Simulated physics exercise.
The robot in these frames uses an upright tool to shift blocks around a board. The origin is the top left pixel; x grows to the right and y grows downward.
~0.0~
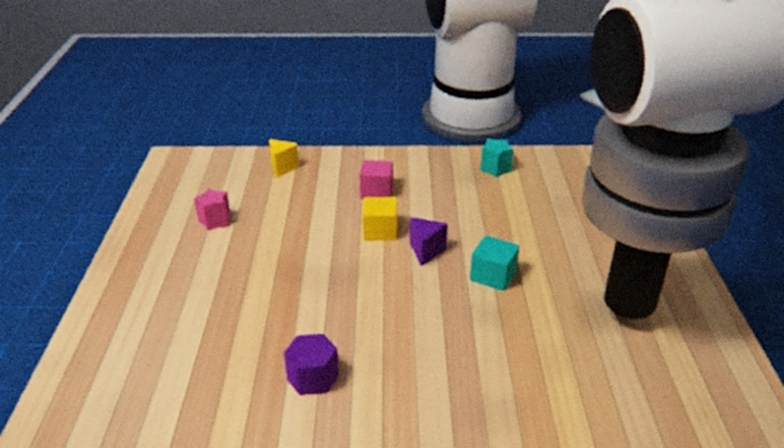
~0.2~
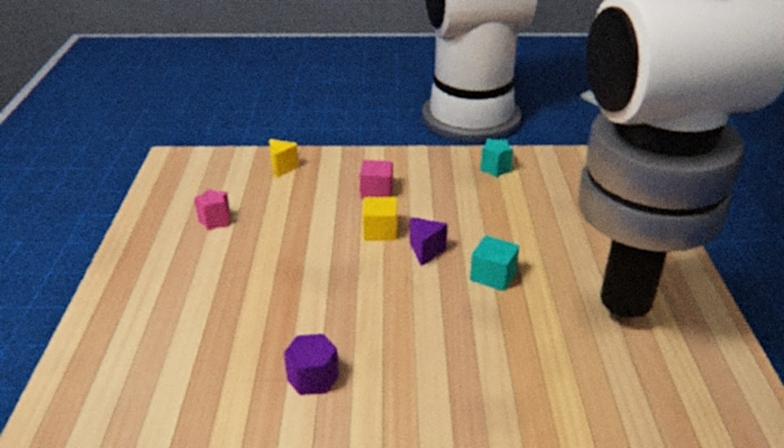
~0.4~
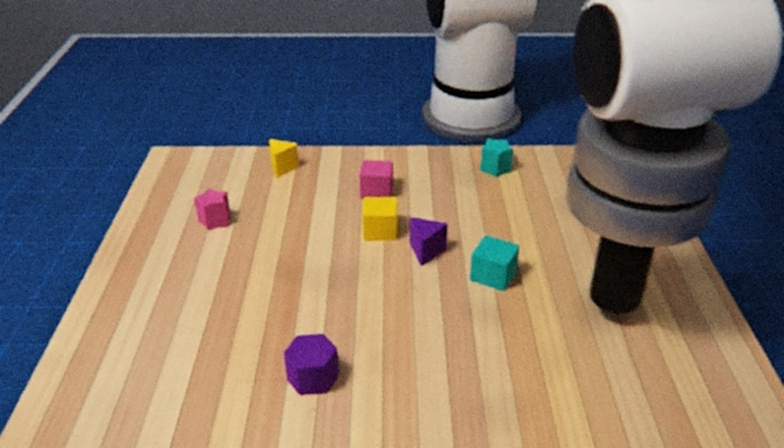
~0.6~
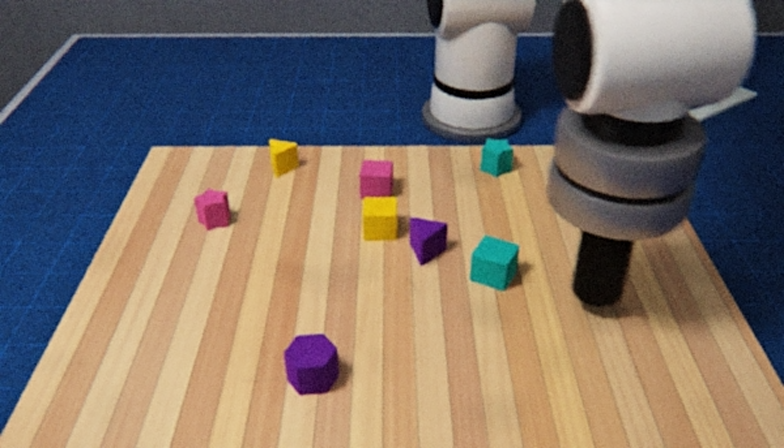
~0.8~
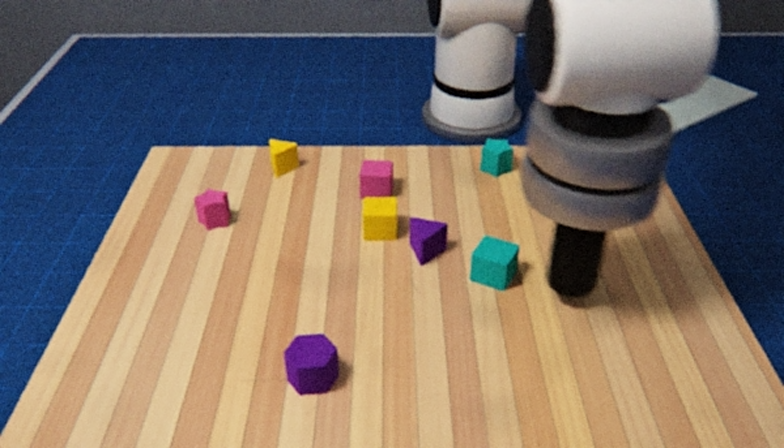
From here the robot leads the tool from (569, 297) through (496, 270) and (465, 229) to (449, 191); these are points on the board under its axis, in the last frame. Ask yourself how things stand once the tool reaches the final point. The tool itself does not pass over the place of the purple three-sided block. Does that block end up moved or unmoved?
That block is shifted.
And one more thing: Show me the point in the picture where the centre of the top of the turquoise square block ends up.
Close to (436, 230).
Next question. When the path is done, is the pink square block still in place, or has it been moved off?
Undisturbed, or as good as.
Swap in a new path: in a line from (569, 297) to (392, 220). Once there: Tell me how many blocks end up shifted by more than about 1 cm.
I reckon the push displaces three or more of the blocks by more than 1 cm.
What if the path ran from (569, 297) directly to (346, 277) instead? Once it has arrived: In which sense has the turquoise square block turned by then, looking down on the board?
The answer is clockwise.
On the path given first. One third of the way, tool at (498, 257); turquoise square block at (456, 239), turned 20° anticlockwise.
Two thirds of the way, tool at (465, 215); purple three-sided block at (401, 222), turned 30° anticlockwise; turquoise square block at (436, 230), turned 40° anticlockwise.
At the end, tool at (450, 178); pink square block still; purple three-sided block at (401, 222), turned 30° anticlockwise; turquoise square block at (436, 230), turned 40° anticlockwise; turquoise star still.
